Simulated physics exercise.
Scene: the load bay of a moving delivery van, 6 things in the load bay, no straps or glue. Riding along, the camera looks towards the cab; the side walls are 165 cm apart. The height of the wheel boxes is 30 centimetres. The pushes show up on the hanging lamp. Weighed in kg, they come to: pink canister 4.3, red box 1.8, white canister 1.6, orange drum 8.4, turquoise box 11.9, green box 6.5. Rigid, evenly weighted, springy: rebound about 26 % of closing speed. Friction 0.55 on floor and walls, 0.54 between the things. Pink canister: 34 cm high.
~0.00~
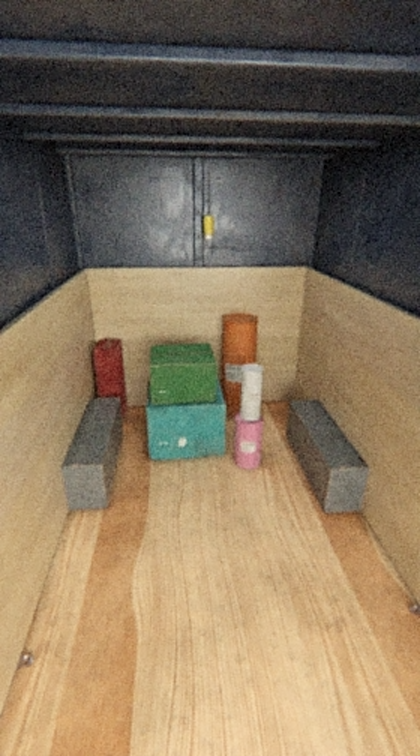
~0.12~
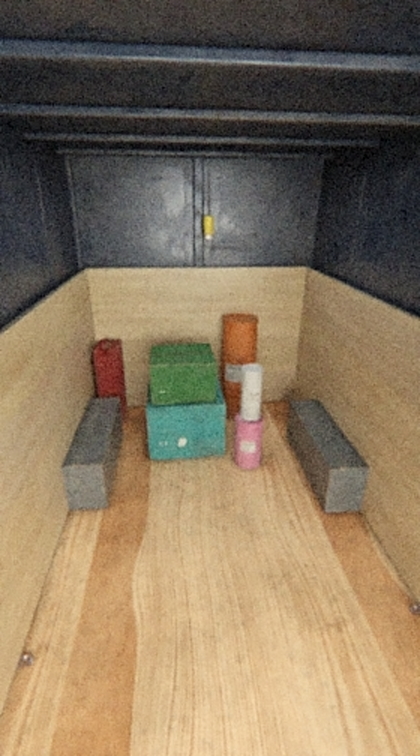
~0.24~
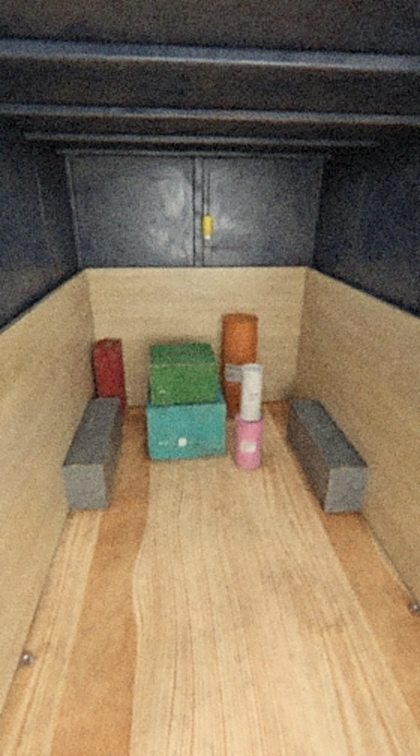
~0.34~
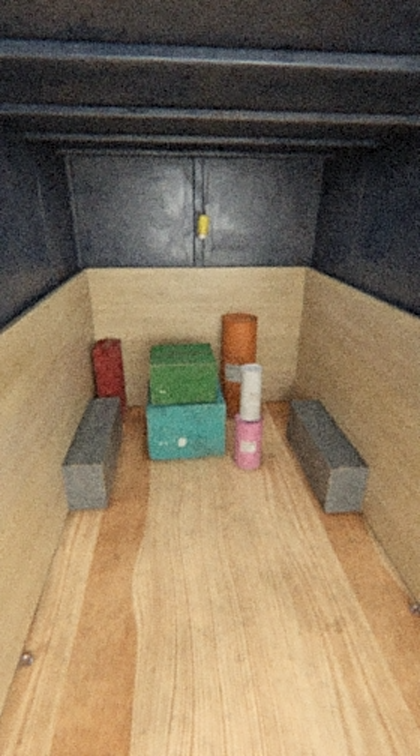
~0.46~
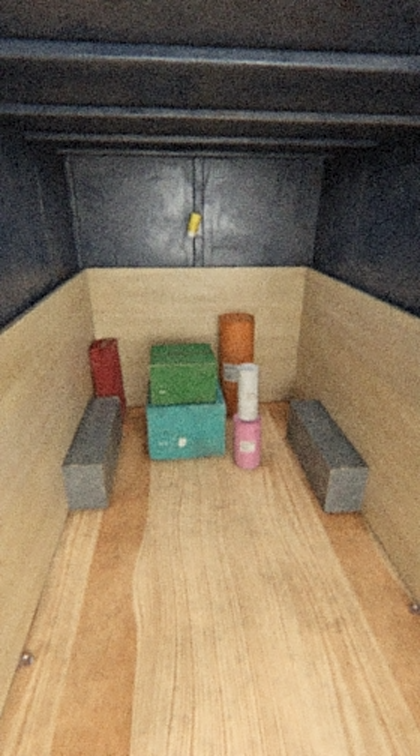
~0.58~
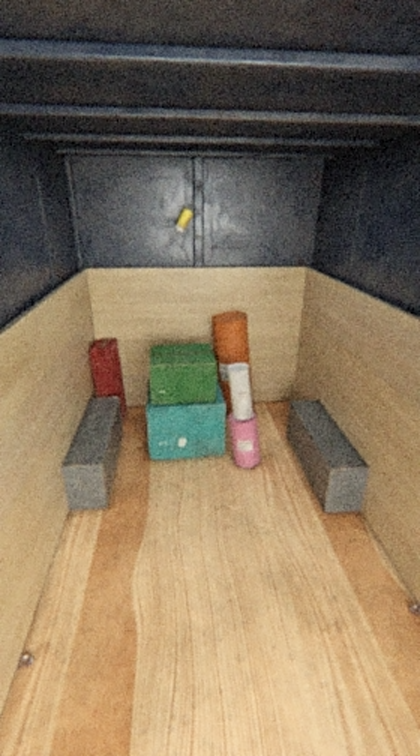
To begin with, red, green, turquoise, orange, white and pink items stand still in a wood-lined load bay beneath a small yellow hanging lamp. The lamp then swings to the left, the red box shifts very slightly left, and finally the orange drum and pink canister lean a little left.
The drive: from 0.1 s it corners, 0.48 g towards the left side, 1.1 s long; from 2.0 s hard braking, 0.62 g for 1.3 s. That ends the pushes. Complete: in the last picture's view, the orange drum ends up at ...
... around (187, 397).
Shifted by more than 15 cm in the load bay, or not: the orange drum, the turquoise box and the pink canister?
Note: Orange drum departs its position. Turquoise box is left in place. Pink canister departs its position.
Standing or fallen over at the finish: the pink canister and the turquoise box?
Here's how it ends: The pink canister comes down, and the turquoise box never goes down.
After 1.08 s, load feels 0.23 g left; white canister now down from a perch; orange drum on its side near (170, 391); pink canister leaning 65°.
After 2.38 s, load feels 0.62 g forwards; orange drum on its side near (187, 397); pink canister on its side; red box leaning 23°.
At rest (4.2 s), down from a perch, white canister; tipped over in the load bay, pink canister and orange drum; not toppled but over 15 cm from the start, green box; the other 2 in place, give or take 15 cm. Seen from the same camera at the end, orange drum near (187, 397).
